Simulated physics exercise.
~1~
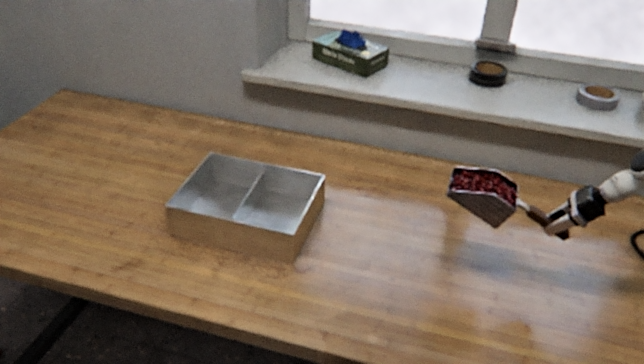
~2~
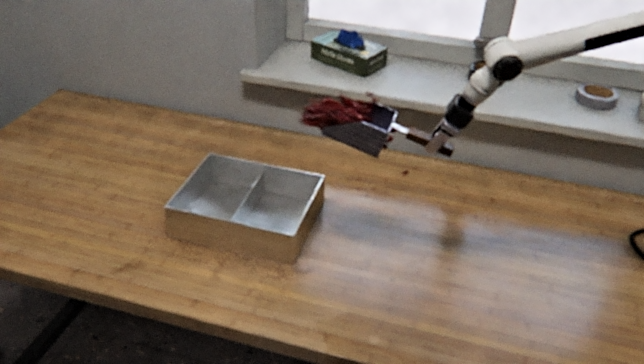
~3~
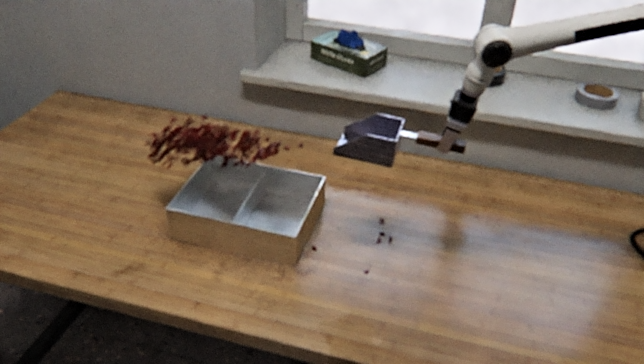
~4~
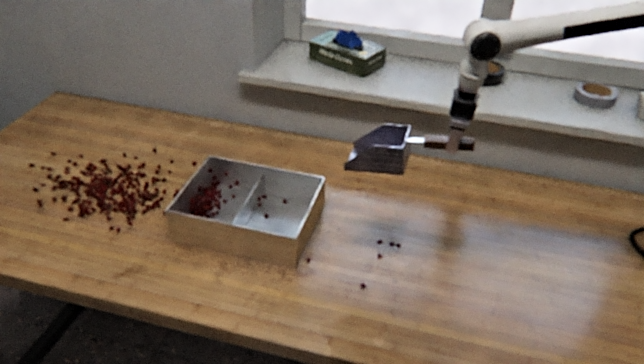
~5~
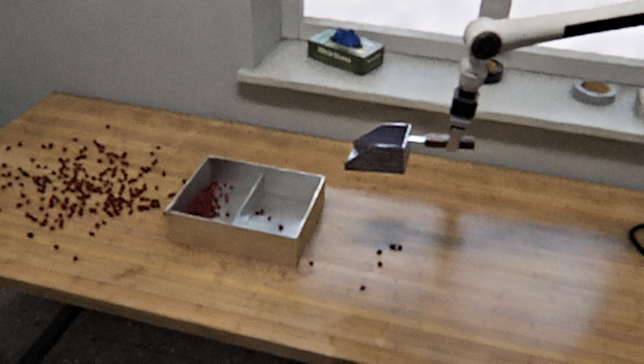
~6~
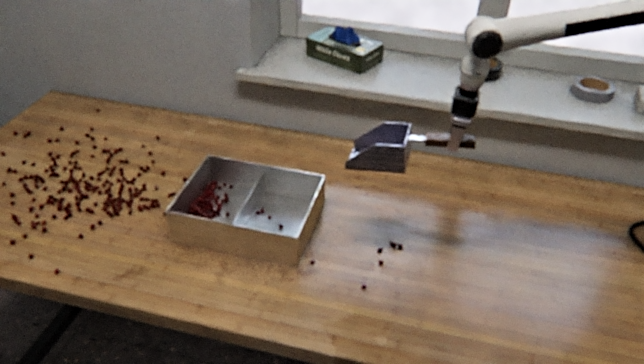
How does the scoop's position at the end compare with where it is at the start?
It starts over the right side of the table, and by the end it is held farther left and higher in the view, to the right of the bin.
